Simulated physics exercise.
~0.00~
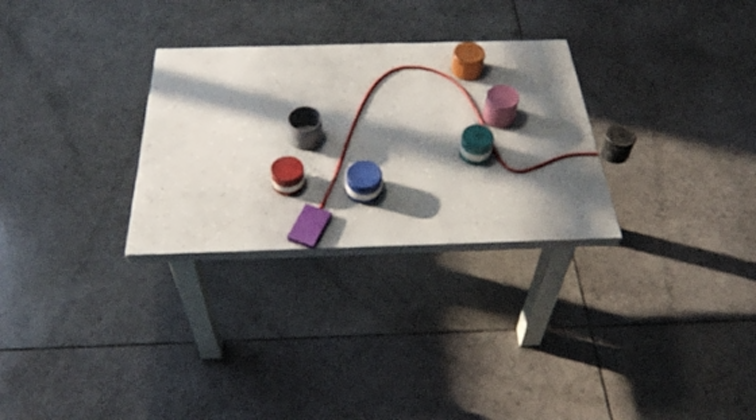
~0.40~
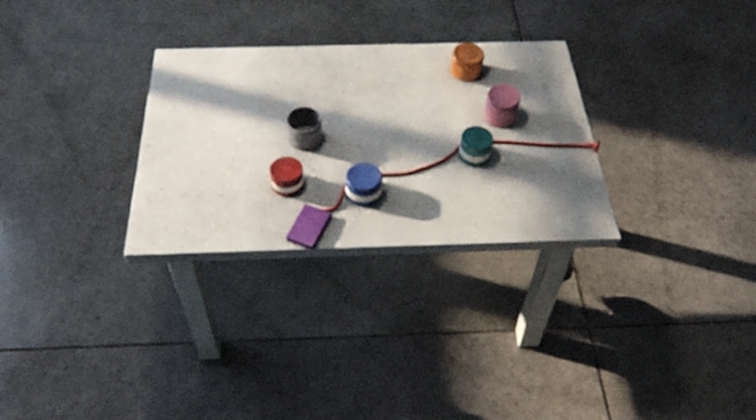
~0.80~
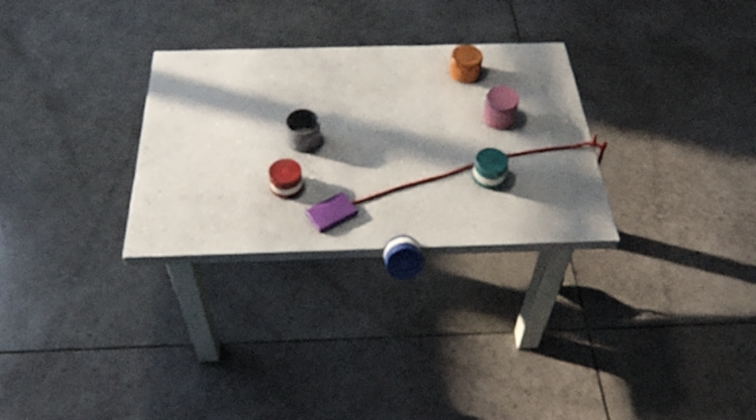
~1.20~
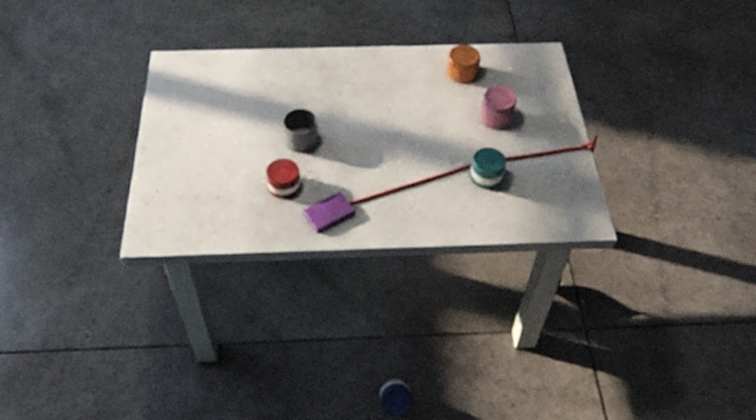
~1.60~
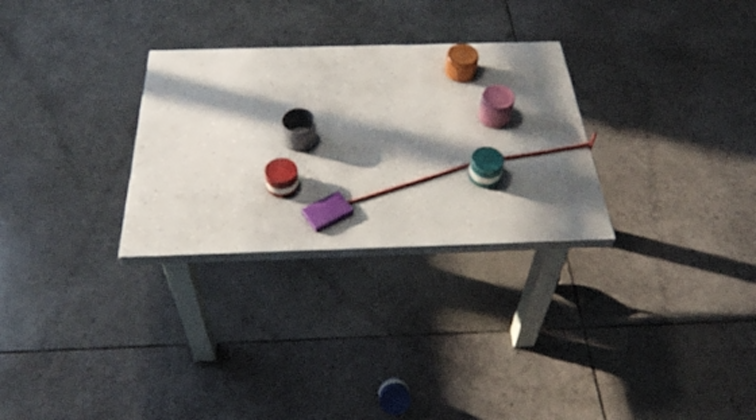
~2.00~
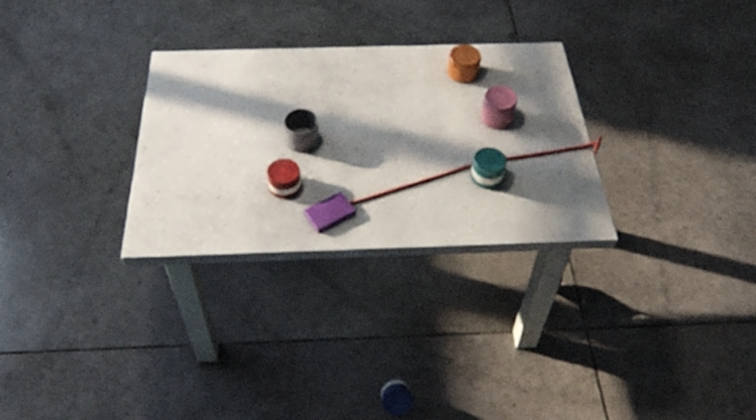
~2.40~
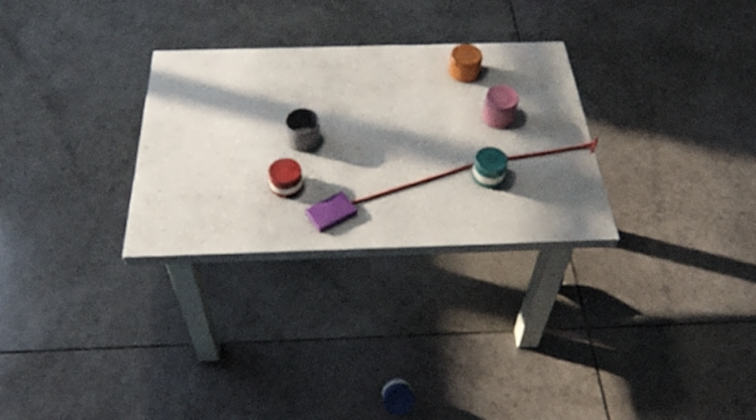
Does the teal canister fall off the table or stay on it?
The teal canister stays on the table, shifted only slightly from where it started.
